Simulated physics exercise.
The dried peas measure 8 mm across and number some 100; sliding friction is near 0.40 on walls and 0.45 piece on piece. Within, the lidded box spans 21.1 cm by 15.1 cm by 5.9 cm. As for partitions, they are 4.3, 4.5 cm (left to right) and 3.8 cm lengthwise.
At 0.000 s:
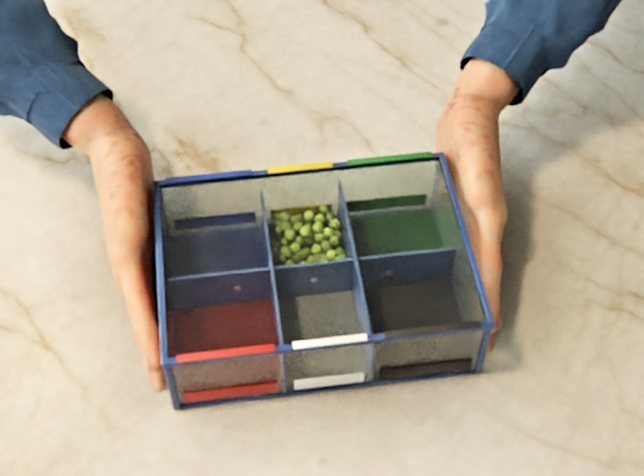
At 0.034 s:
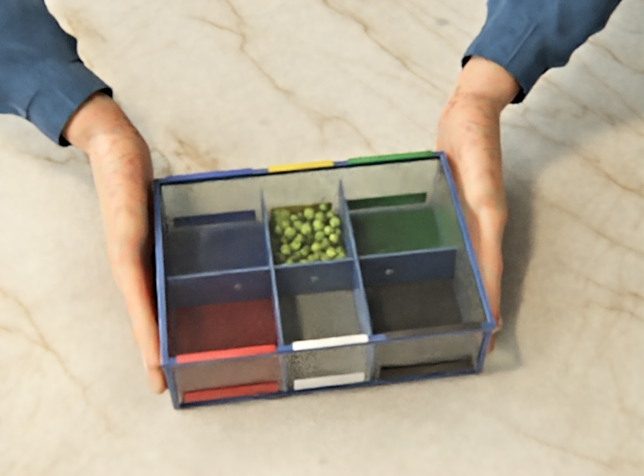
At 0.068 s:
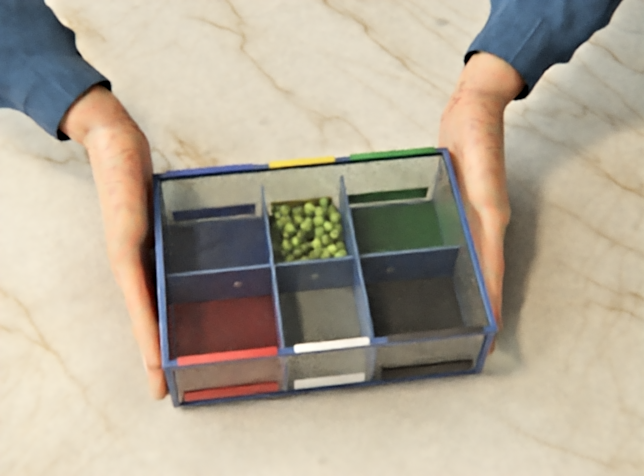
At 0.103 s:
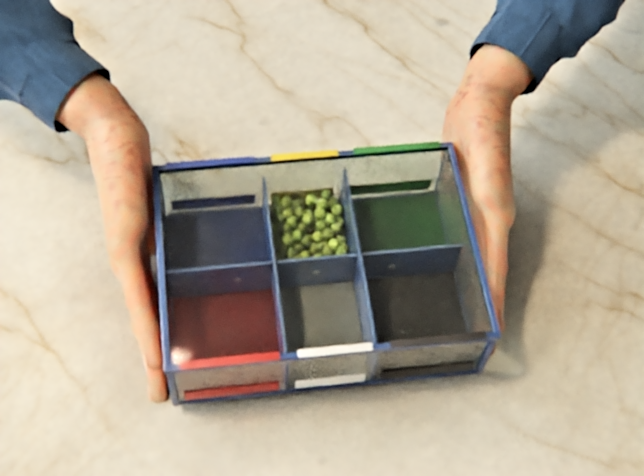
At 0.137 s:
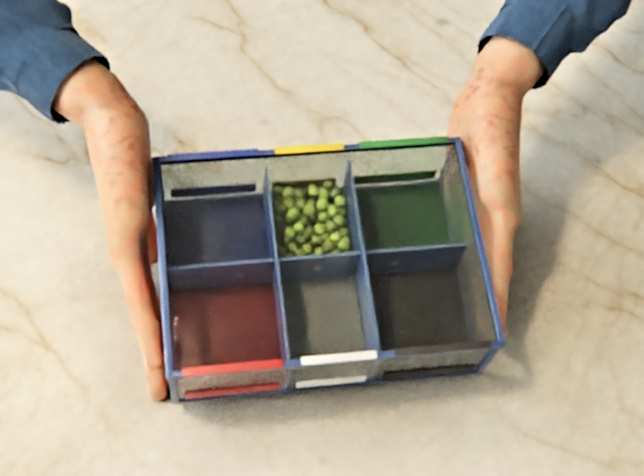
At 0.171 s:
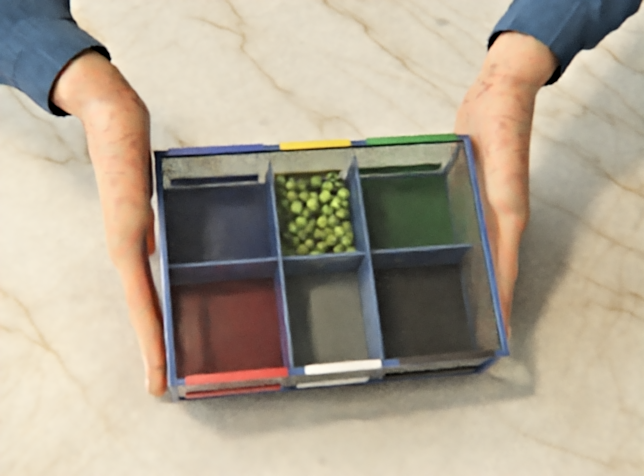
Clear lidded box with six colour-marked compartments tilting slightly between two hands, green peas staying in the yellow-marked back middle section.
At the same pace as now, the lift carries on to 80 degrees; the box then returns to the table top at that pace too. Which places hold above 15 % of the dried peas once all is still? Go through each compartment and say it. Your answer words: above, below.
Red - below; blue - below; green - below; yellow - above; white - above; black - below.
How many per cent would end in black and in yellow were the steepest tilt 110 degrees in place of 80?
The black compartment would get 40 per cent and the yellow one 5 per cent.
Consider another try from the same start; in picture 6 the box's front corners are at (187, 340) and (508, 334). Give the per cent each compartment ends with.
Final shares: Red 0%, blue 0%, green 0%, yellow 65%, white 10%, black 20%.
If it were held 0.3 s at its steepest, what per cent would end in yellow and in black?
Final amounts would be yellow 60% and black 10%.
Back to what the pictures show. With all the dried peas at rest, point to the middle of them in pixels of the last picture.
Approximately (327, 283) in the last view.
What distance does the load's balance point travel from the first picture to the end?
Displacement: Near 5.5 cm.
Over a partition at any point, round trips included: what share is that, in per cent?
Roughly 45 %.
Then, at 0.60 s, tilt 79 degrees; yellow 90 %, white 10 %.
After 0.89 s, tilt 33 degrees; yellow 55 %, white 40 %, black 5 %.
After 1.28 s, tilt 0 degrees; yellow 55 %, white 40 %, black 5 %.
At rest (1.6 s), red 0 %, blue 0 %, green 0 %, yellow 55 %, white 40 %, black 5 %.
